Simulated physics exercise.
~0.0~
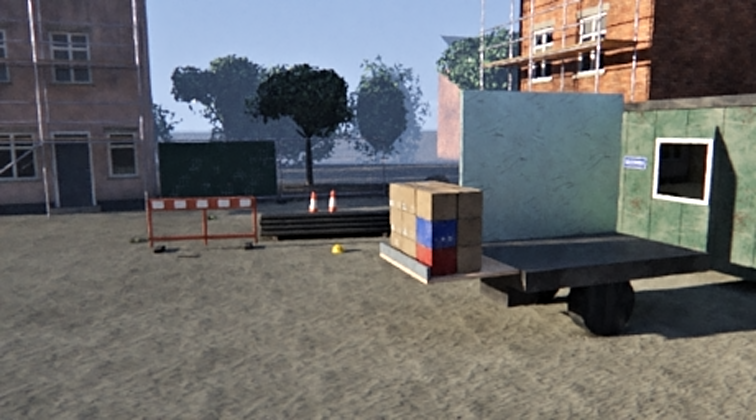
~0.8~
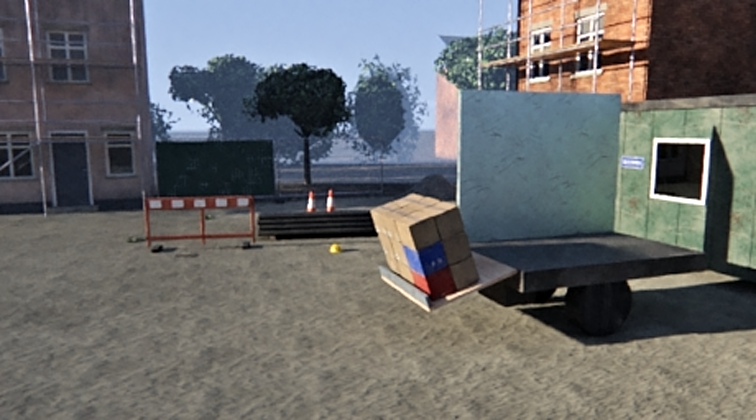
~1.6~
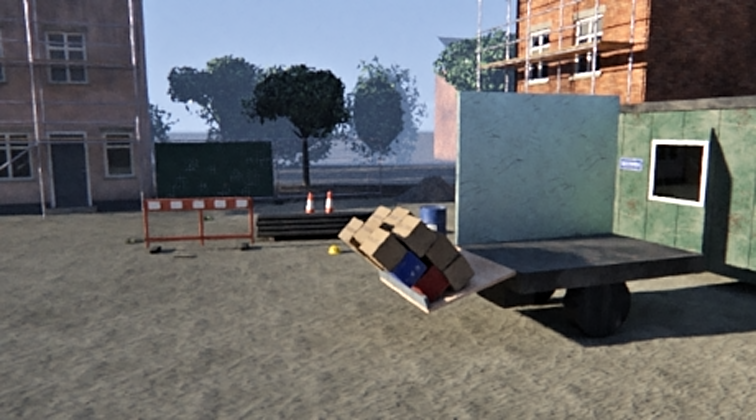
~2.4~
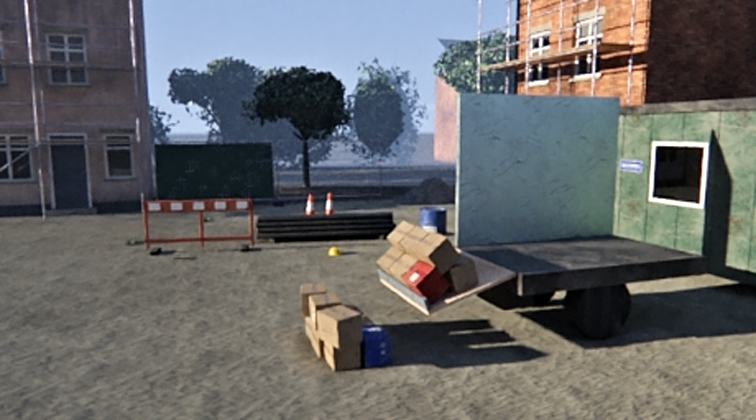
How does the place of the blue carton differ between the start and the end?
At the start the blue carton is in the stack on the tail lift, just above the red one. At the end it is on the ground, below and to the left of the sloping platform, beside some fallen brown cartons.
